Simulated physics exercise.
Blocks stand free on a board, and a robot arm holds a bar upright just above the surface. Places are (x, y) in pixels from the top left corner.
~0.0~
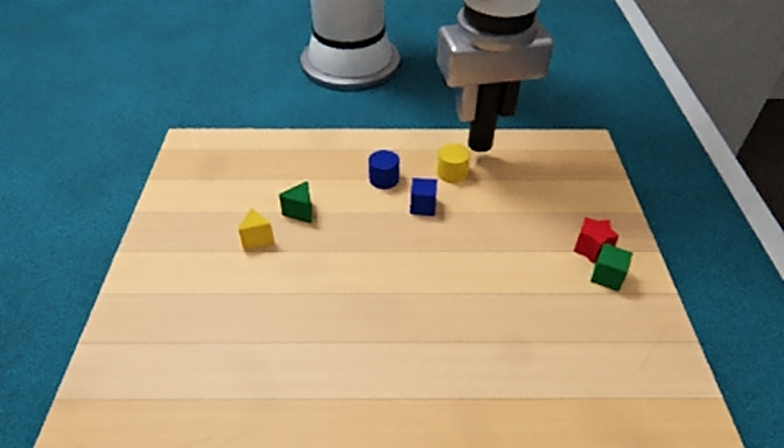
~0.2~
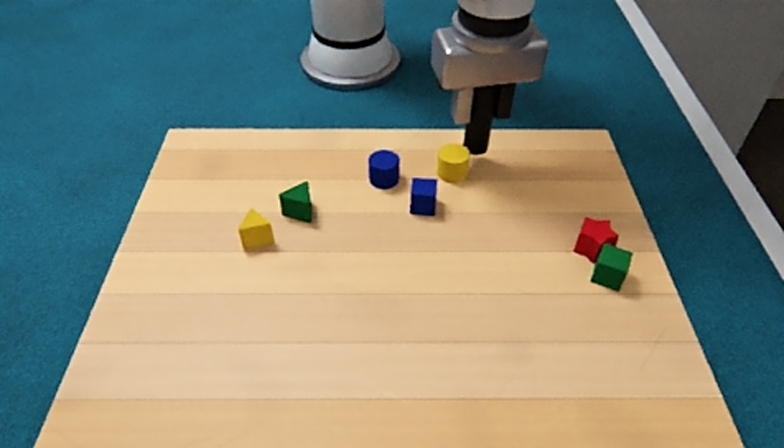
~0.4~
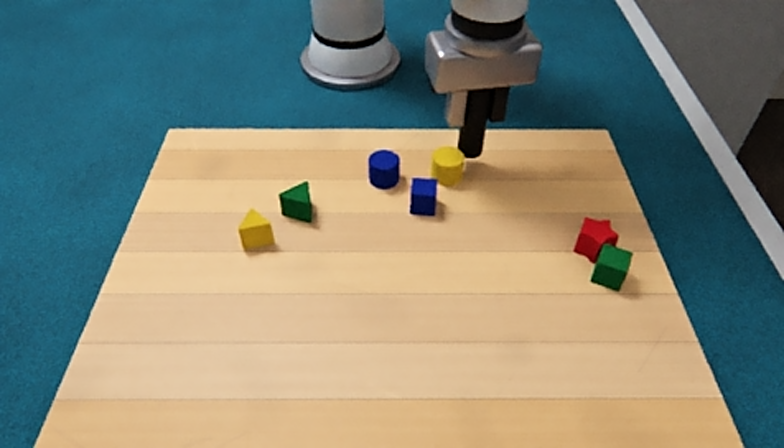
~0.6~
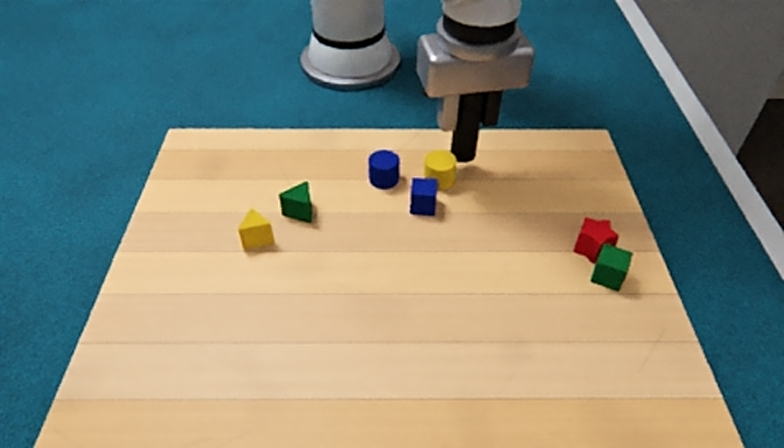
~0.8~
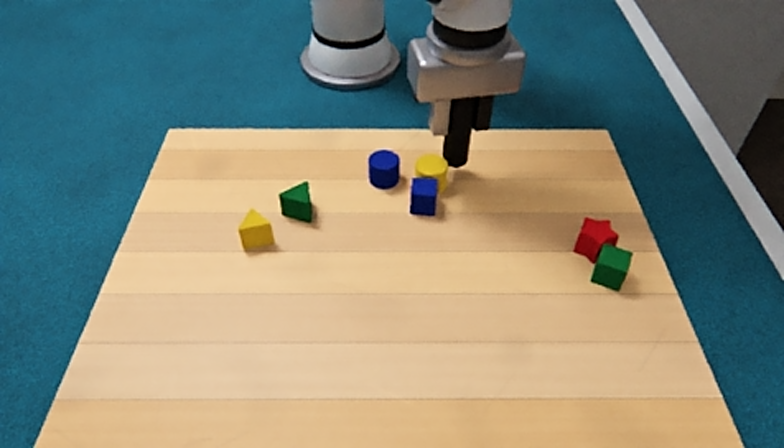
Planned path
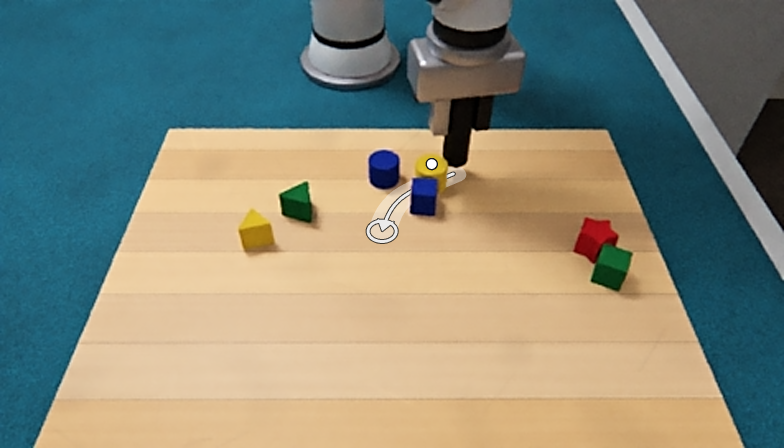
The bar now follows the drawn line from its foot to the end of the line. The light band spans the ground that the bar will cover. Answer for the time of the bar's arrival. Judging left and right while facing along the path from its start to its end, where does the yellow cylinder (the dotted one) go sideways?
It moves right.
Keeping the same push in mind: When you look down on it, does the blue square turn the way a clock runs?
No, that is not how it ends up.
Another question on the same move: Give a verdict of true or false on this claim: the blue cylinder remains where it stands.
That statement is accurate.
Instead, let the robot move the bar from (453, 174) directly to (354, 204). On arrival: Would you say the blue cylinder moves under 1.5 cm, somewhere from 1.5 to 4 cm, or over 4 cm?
Between 1.5 and 4 cm.
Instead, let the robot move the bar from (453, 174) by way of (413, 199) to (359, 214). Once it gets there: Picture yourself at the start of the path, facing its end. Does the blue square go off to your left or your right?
Facing the way the path runs, start to end, you'll find the blue square has shifted left.
Drawn move, from (453, 174) through (422, 187) and (395, 204) to (382, 231); the dot is on the yellow cylinder.
What follows on the original path. One third of the way, bar at (422, 173); blue square at (420, 193), turned 35° anticlockwise; yellow cylinder at (397, 178).
Two thirds of the way, bar at (395, 190); blue square at (419, 195), turned 50° anticlockwise; yellow cylinder at (366, 192).
At the end, bar at (382, 217); blue cylinder still; blue square at (418, 197), turned 65° anticlockwise; yellow cylinder at (352, 203).
